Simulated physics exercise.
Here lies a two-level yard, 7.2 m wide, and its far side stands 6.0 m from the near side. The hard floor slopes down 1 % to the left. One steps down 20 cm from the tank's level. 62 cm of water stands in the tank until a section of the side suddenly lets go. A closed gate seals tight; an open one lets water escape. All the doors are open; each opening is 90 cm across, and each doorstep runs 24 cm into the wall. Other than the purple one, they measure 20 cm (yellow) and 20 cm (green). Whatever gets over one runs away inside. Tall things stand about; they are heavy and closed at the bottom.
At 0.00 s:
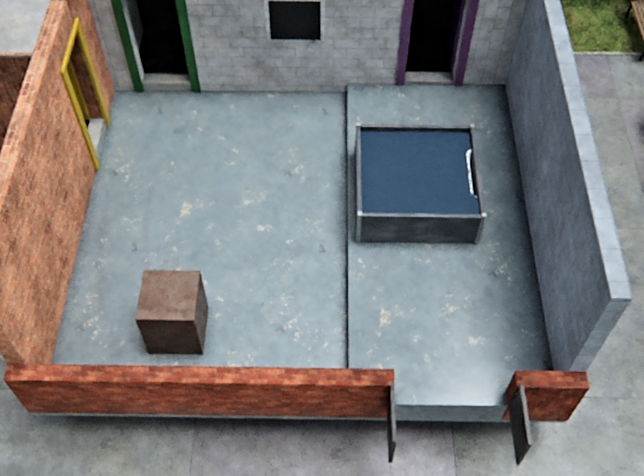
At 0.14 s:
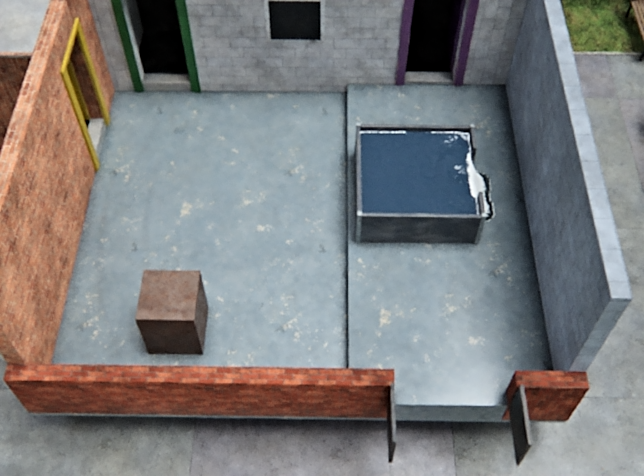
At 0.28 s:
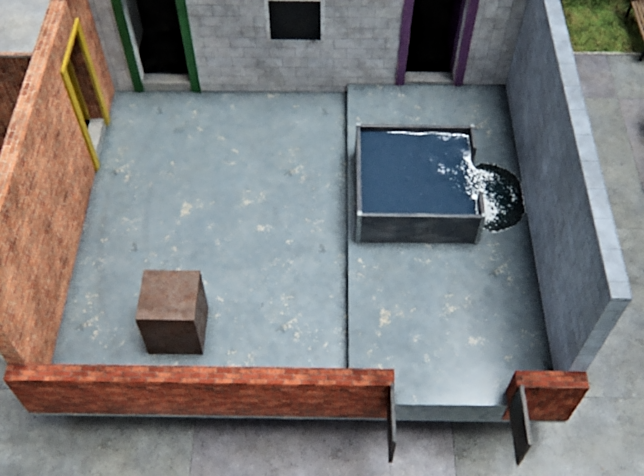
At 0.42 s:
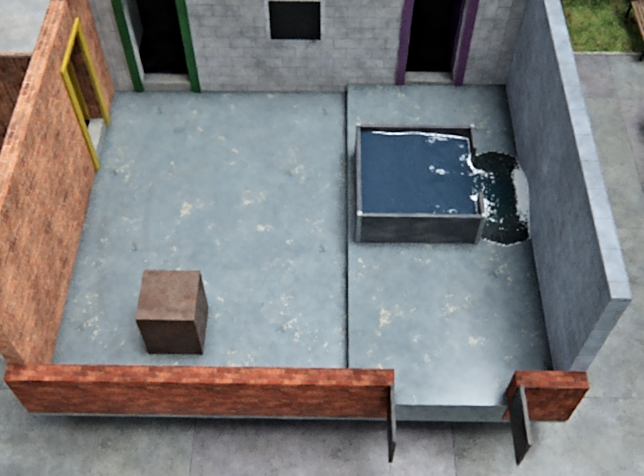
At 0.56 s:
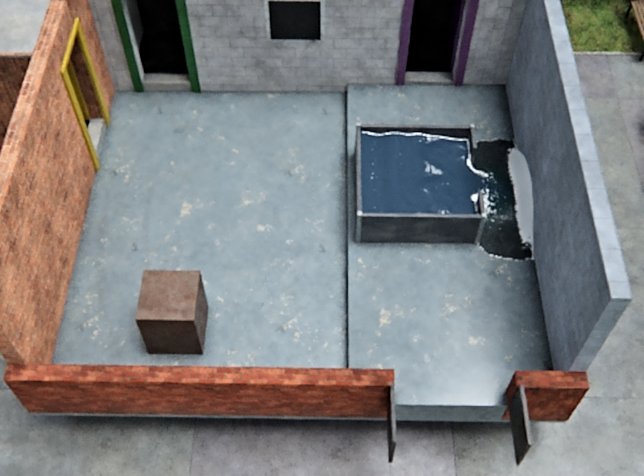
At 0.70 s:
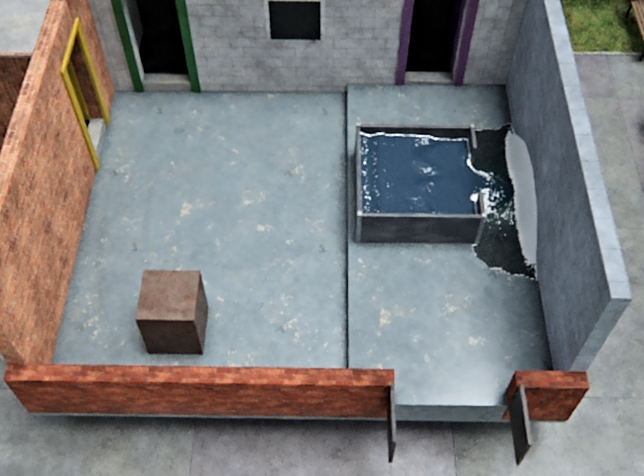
Water breaks through the right side of a grey tank standing on the right-hand level of a walled concrete yard, seen from high above by a still camera. A brown block sits at lower left, near a yellow-framed opening, with green- and purple-framed doorways behind. The water pours out foaming, reaches the grey right wall and spreads along its foot, while the tank's level lowers slightly.
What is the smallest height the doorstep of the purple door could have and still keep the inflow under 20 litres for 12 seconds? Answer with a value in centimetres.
11 cm.
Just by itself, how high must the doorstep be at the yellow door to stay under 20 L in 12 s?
Yellow door, minimum about 5.5 cm.
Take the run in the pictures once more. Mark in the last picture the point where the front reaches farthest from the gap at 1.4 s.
Around pixel (543, 377).
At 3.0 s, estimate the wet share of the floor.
Wet: Close to 30 %.
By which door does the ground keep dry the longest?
It would be the yellow one.
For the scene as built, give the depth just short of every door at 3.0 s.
Before purple it's 13 cm, before yellow 0 cm, before green 0 cm.
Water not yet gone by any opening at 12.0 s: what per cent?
Around 74 per cent of the water.
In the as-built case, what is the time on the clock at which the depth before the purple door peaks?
Peak time: About 2.4 s.
After 1.4 s water covers 15 % of the floor, deepest (44 cm) near (514, 195); it has not reached the purple door.
After 3.0 s water covers 30 % of the floor, deepest (27 cm) near (514, 195); 13 cm at the purple door, 29 litres in over its 7 cm doorstep.
After 12.0 s water covers 85 % of the floor, deepest (10 cm) near (46, 390); 4 cm at the purple door, 62 litres in over its 7 cm doorstep.
At the purple door as built, the water arrived by 1.5 s and peaked near 15 cm at 2.4 s.
With a doorstep of 9.5 cm, 32 litres would have come in within the 12 s; with 12.5 cm, 12 litres. So under 20 litres takes about 11 cm.
